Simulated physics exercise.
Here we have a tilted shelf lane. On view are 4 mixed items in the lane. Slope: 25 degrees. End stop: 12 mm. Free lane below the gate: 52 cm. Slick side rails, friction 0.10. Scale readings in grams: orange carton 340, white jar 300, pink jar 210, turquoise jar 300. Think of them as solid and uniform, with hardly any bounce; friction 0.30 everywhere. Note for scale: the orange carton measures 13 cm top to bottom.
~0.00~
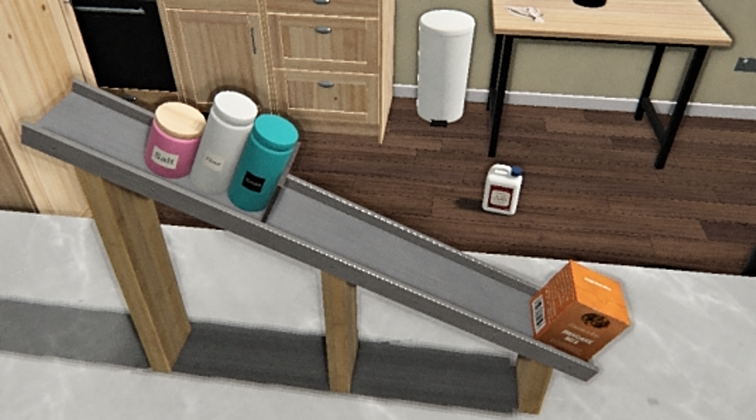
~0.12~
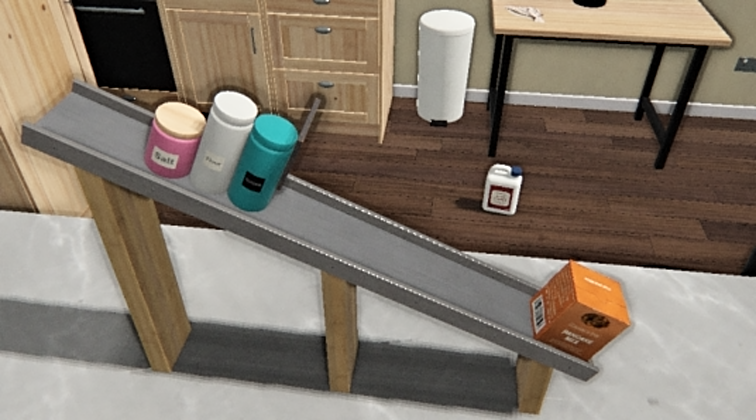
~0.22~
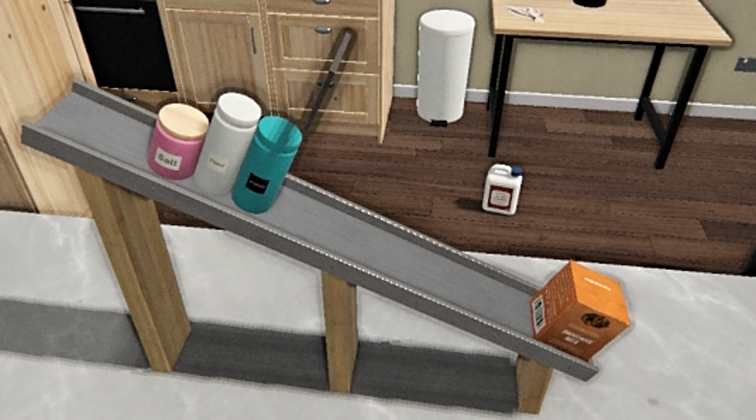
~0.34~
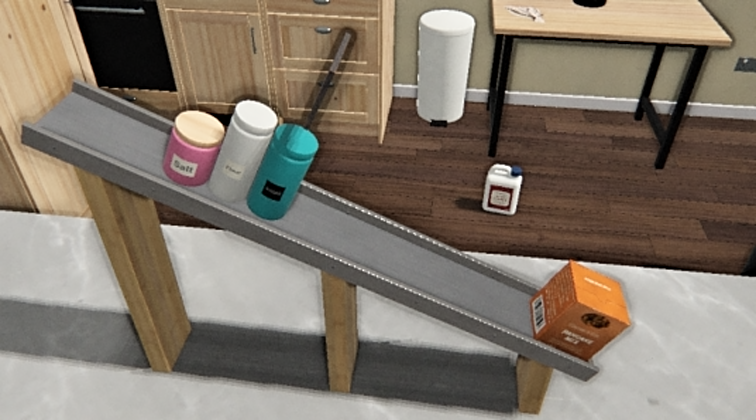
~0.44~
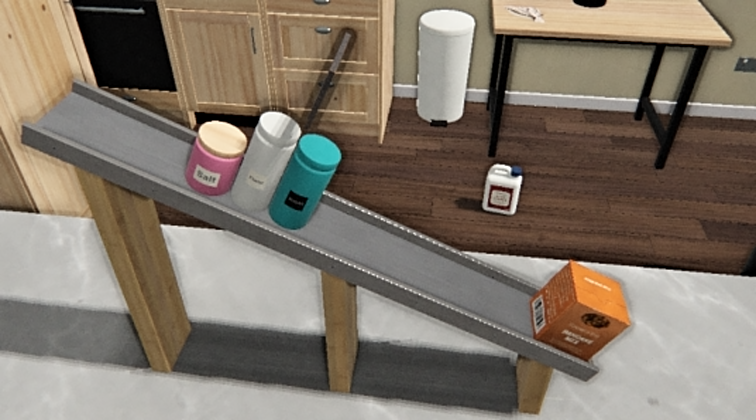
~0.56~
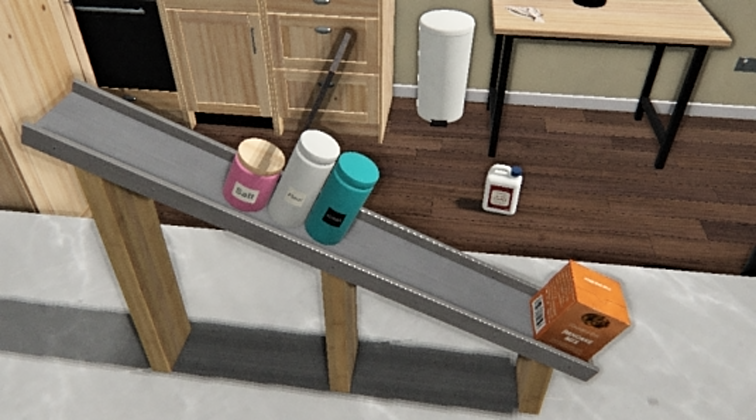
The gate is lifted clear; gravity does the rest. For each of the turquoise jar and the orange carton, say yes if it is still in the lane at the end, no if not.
At the end, my guess is the turquoise jar never gets past the lip; my guess is the orange carton never gets past the lip.
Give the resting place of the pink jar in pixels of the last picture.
It finishes around (462, 269).
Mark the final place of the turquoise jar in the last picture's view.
Around (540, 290).
By 0.76 s, leader 33 cm from the stop; turquoise jar near (426, 238); orange carton near (577, 312).
By 0.96 s, leader 12 cm from the stop; turquoise jar near (536, 287); orange carton near (577, 312).
When it is over (1.7 s), all 4 in the lane. In the last view, turquoise jar near (540, 290), orange carton near (579, 312).
